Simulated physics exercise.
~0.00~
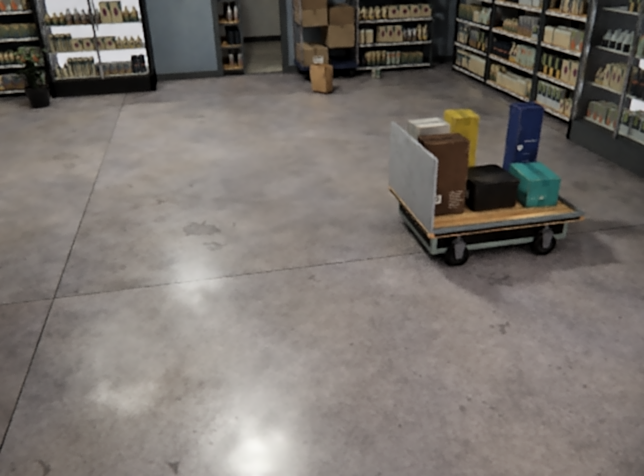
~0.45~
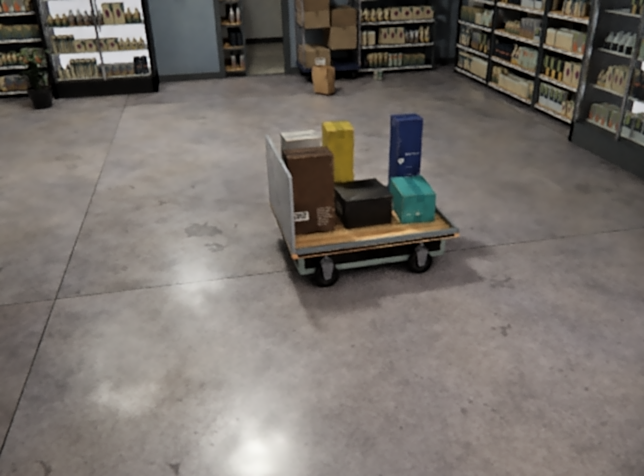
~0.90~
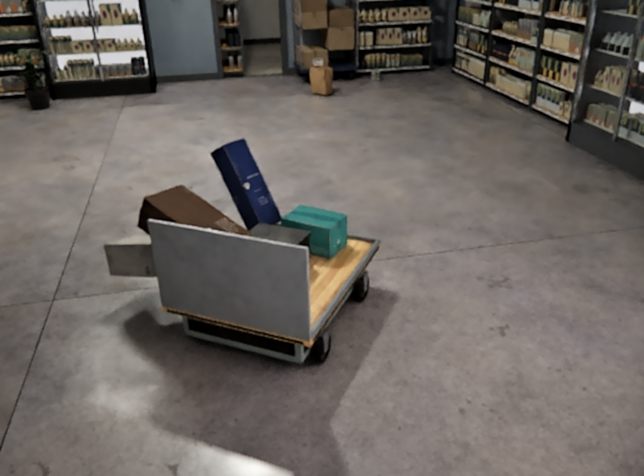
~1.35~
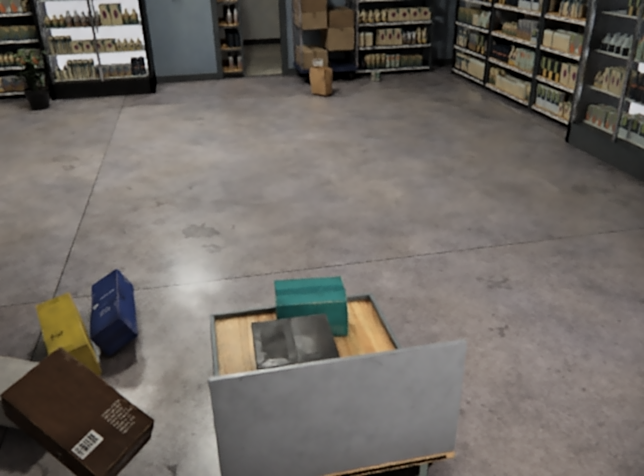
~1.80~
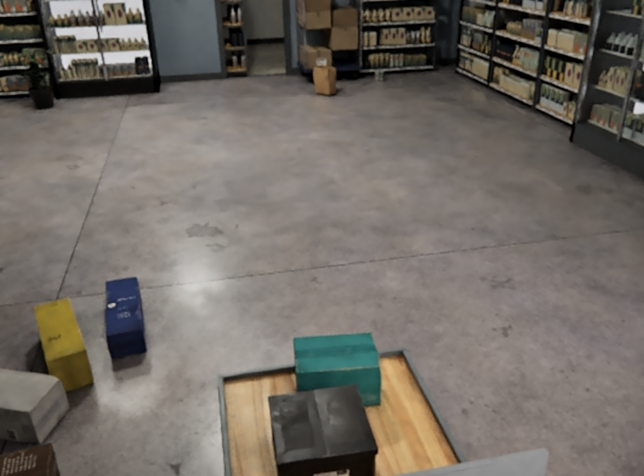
Flat cart rolling left and swinging toward the viewer, spilling four boxes onto the floor while the turquoise and black ones stay aboard.
